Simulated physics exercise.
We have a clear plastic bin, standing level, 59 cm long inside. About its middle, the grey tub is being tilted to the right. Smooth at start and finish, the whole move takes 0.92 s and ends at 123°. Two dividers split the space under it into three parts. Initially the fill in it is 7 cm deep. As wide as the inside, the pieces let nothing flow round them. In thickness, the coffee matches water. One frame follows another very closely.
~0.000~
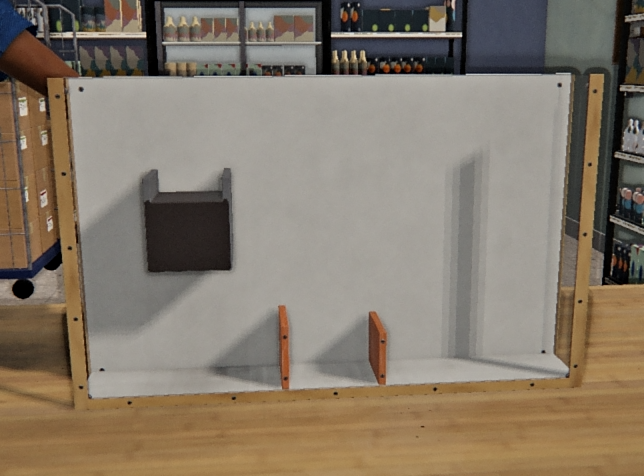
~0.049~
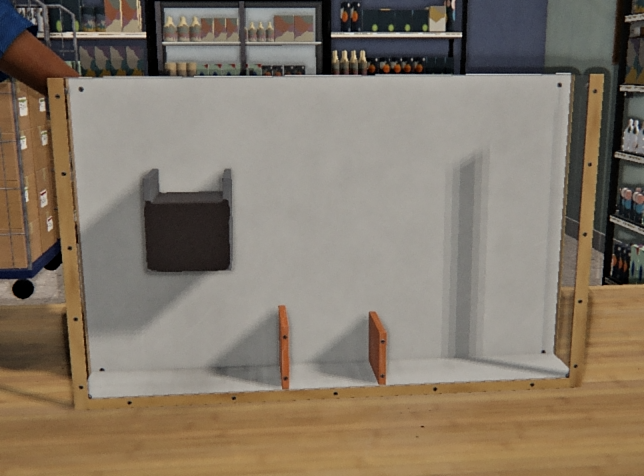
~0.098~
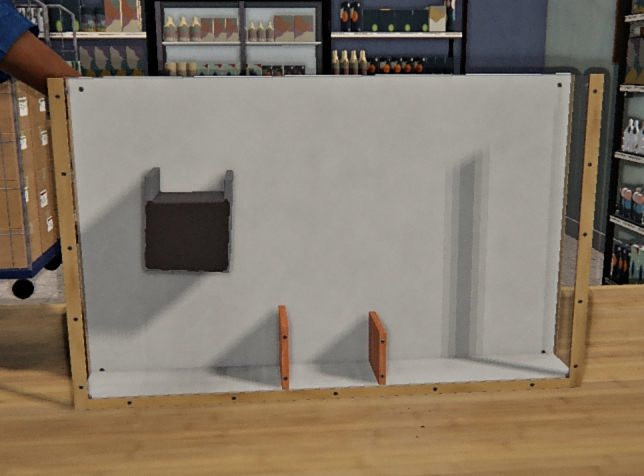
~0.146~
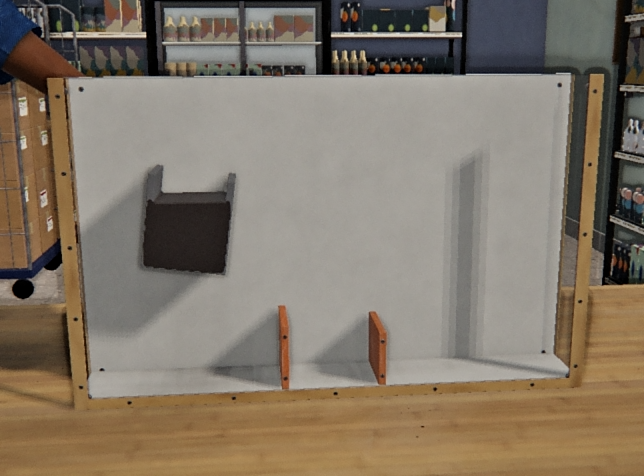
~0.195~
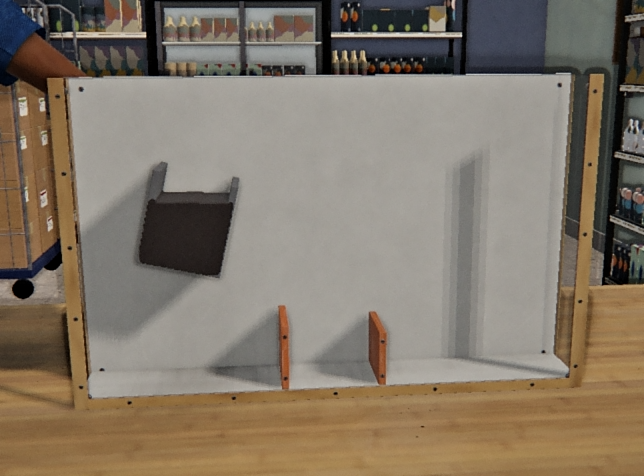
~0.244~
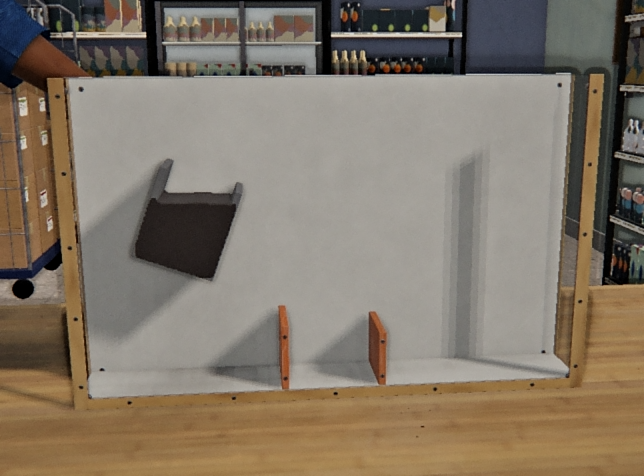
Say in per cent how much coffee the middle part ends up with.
Around 40 per cent of the coffee.
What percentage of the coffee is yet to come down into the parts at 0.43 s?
About 100 %.
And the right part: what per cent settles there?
Near 2 in a hundred.
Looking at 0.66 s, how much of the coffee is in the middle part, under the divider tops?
Roughly 18 percent.
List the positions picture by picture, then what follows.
In the first frame, the tub leans 0°; its pouring lip is at (225, 179); the highest coffee is at (173, 205); divider tops at (285, 328) and (383, 334).
In the second frame, the tub leans 1°; its pouring lip is at (226, 179); the highest coffee is at (163, 205).
In the third frame, the tub leans 3°; its pouring lip is at (228, 181); the highest coffee is at (159, 205).
In the fourth frame, the tub leans 8°; its pouring lip is at (231, 184); the highest coffee is at (168, 205).
In the fifth frame, the tub leans 13°; its pouring lip is at (234, 189); the highest coffee is at (175, 205).
In the sixth frame, the tub leans 20°; its pouring lip is at (238, 195); the highest coffee is at (173, 206).
After 0.43 s 100 per cent has yet to come down; below, left 0, middle 0, right 0.
After 0.66 s 82 per cent has yet to come down; below, left 0, middle 17, right 0.
After 0.97 s 7 per cent has yet to come down; below, left 54, middle 38, right 1.
In the end the left part holds 60, the middle 39 and the right 2 per cent.
